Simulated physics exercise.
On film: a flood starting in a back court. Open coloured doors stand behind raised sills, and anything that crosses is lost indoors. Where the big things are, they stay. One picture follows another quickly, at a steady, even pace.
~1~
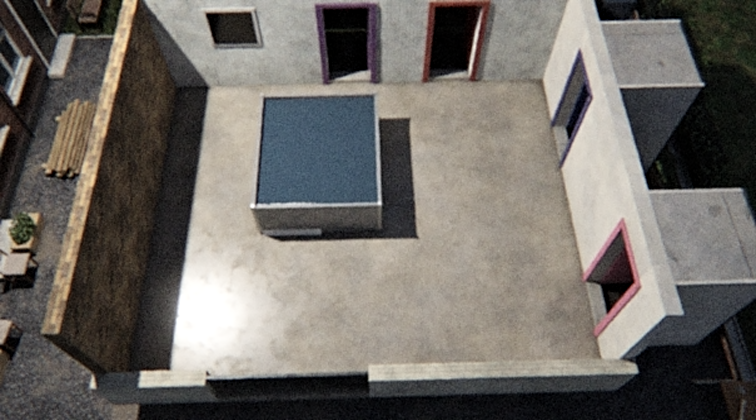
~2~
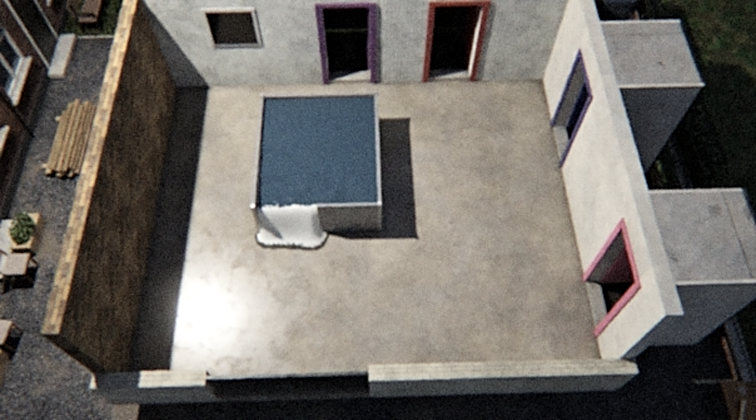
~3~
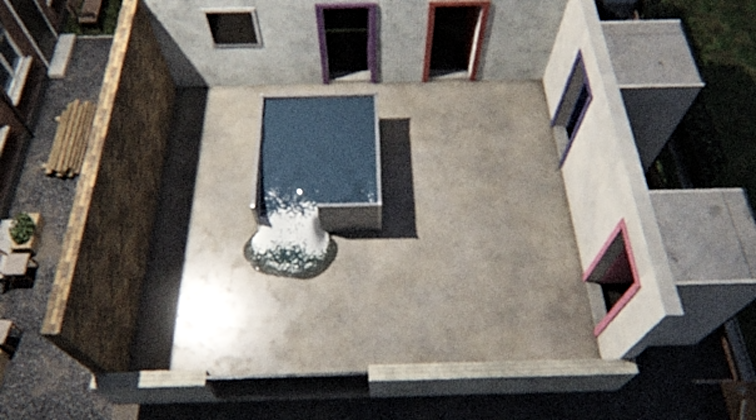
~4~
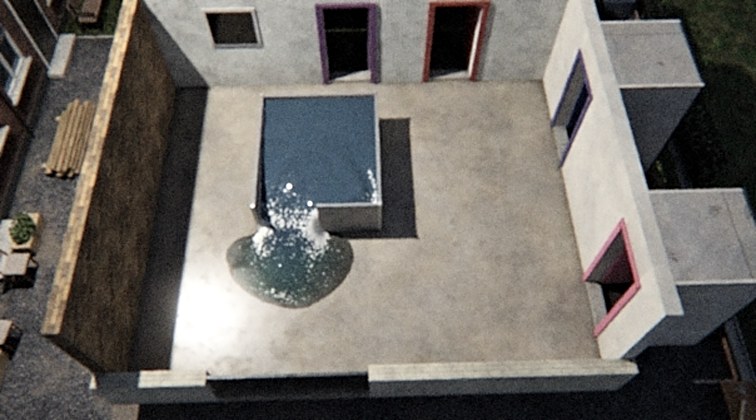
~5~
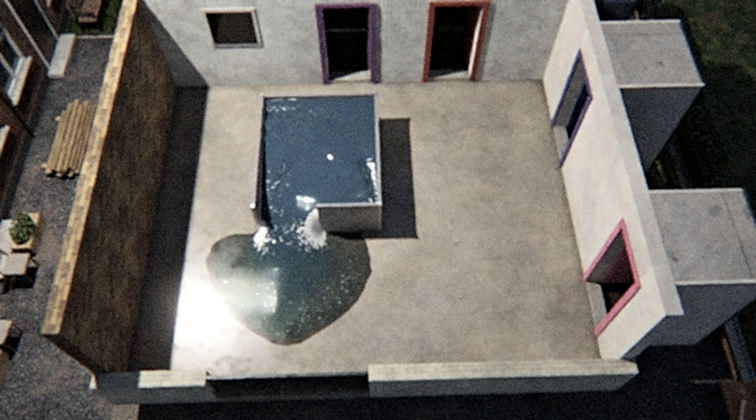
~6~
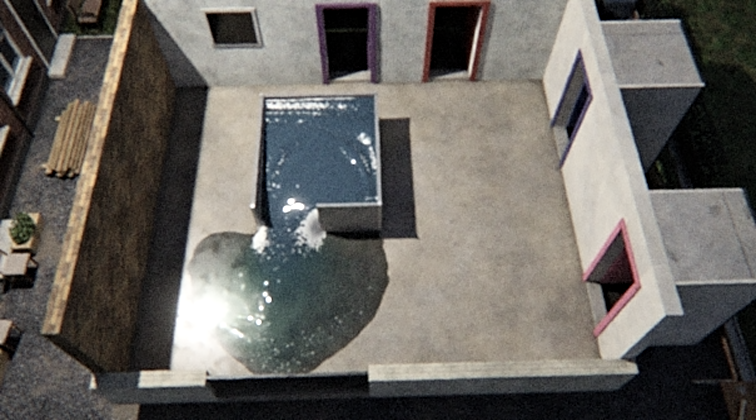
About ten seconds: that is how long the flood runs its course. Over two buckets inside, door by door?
Door by door: The pink door over; the blue door not over; the purple door not over; the red door not over.
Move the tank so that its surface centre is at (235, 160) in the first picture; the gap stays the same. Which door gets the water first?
Answer: The one in pink.
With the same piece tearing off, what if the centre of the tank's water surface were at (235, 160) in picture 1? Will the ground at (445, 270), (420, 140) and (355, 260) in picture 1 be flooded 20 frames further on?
Hit, spared, hit.
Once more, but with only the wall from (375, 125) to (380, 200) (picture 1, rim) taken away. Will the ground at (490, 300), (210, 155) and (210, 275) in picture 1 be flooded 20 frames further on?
Result, in sequence: Sodden, spared by the spill, spared by the spill.
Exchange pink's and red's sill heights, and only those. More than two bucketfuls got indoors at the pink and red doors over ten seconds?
So pink overshoots while red overshoots.
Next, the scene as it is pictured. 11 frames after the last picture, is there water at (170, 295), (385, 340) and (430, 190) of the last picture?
Result, as listed: Wetted / wetted / not wetted.
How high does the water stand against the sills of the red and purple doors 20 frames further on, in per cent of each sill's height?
Close to 0 per cent for the first one and close to 0 per cent for the second.
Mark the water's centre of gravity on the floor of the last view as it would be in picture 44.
Estimate: (313, 231).
A moment on, water covers 25 % of the floor; the pink door not reached, the blue door not reached, the purple door not reached, the red door not reached.
Next, water covers 30 % of the floor; the pink door not reached, the blue door not reached, the purple door not reached, the red door not reached.
Then, water covers 50 % of the floor; the pink door over two buckets in, the blue door not reached, the purple door not reached, the red door not reached.
Later, water covers 80 % of the floor; the pink door far over two buckets in, the blue door wet at the sill, nothing in, the purple door wet at the sill, nothing in, the red door not reached.
In the end, water covers 95 % of the floor; the pink door far over two buckets in, the blue door wet at the sill, nothing in, the purple door wet at the sill, nothing in, the red door under two buckets in.
